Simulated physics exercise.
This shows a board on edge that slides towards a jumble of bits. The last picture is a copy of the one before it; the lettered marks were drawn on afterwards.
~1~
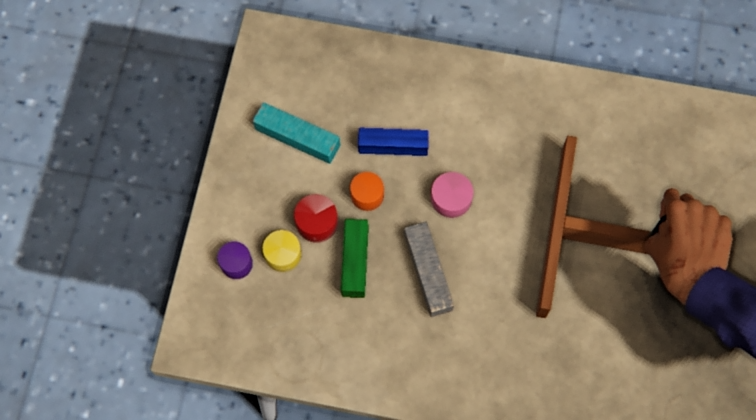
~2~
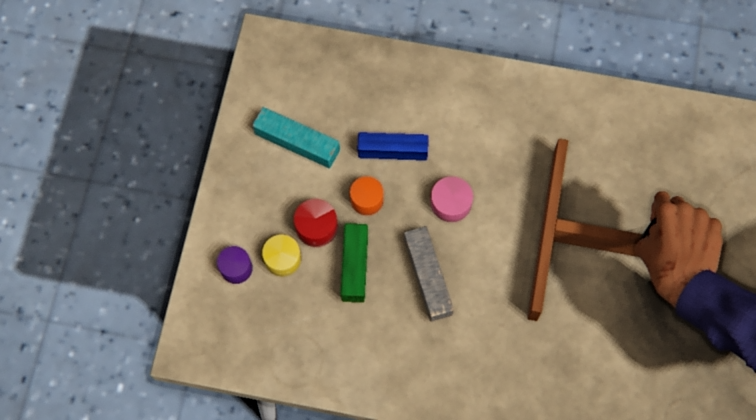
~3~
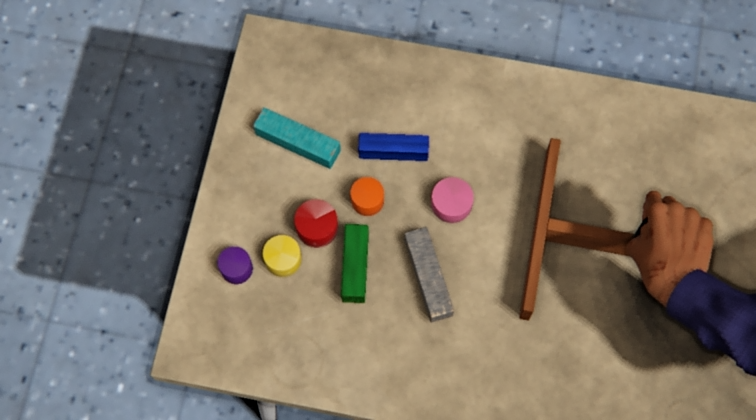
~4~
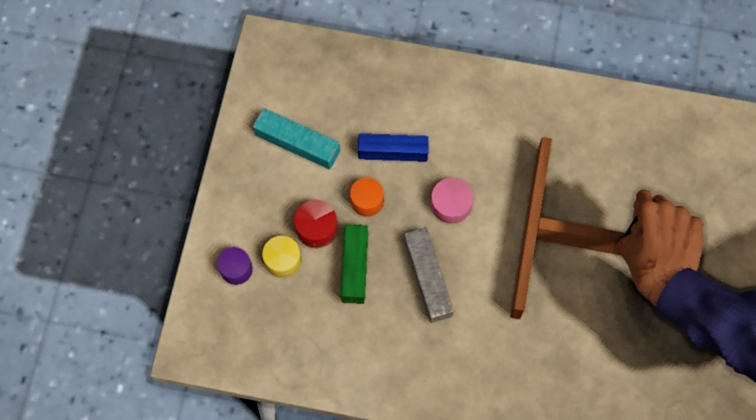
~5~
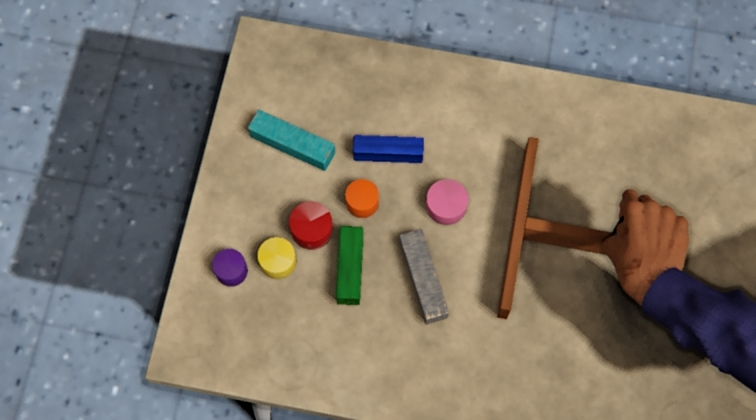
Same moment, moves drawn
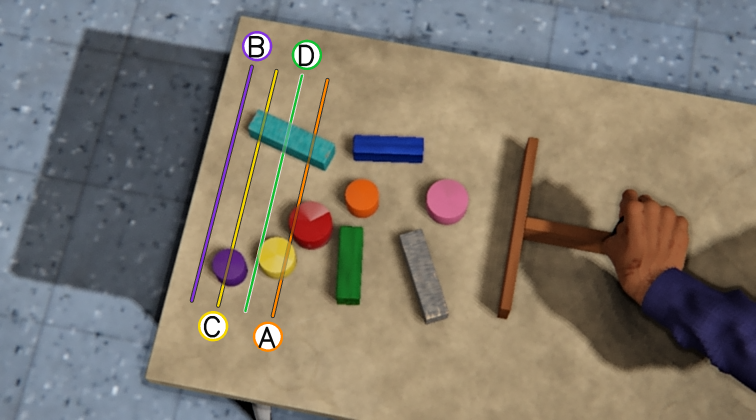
A hand holding a wooden board by its handle slid it slowly left across a tabletop towards a scattered group of colourful round pieces and bars, which stayed in place with a gap still between them.
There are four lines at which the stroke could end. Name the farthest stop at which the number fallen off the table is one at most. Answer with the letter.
At D, and not beyond.
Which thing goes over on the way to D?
The turquoise bar goes over.
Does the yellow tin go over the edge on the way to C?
By then, yes.
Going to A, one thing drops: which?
The turquoise bar goes over.
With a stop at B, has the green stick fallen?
Yes.
On the marked copy, A at (301, 194); B at (223, 179); C at (248, 184); D at (275, 189).
Following D. Soon after the start, board (431, 205); grey bar (400, 275); pink tin (407, 195).
Later, board (343, 189); turquoise bar (237, 131); purple tin (226, 269).
In the end, board (276, 177); turquoise bar over the edge; red tin (199, 204); one fallen.
As for the rest, A is within the limit but short; B drops six; C drops four.
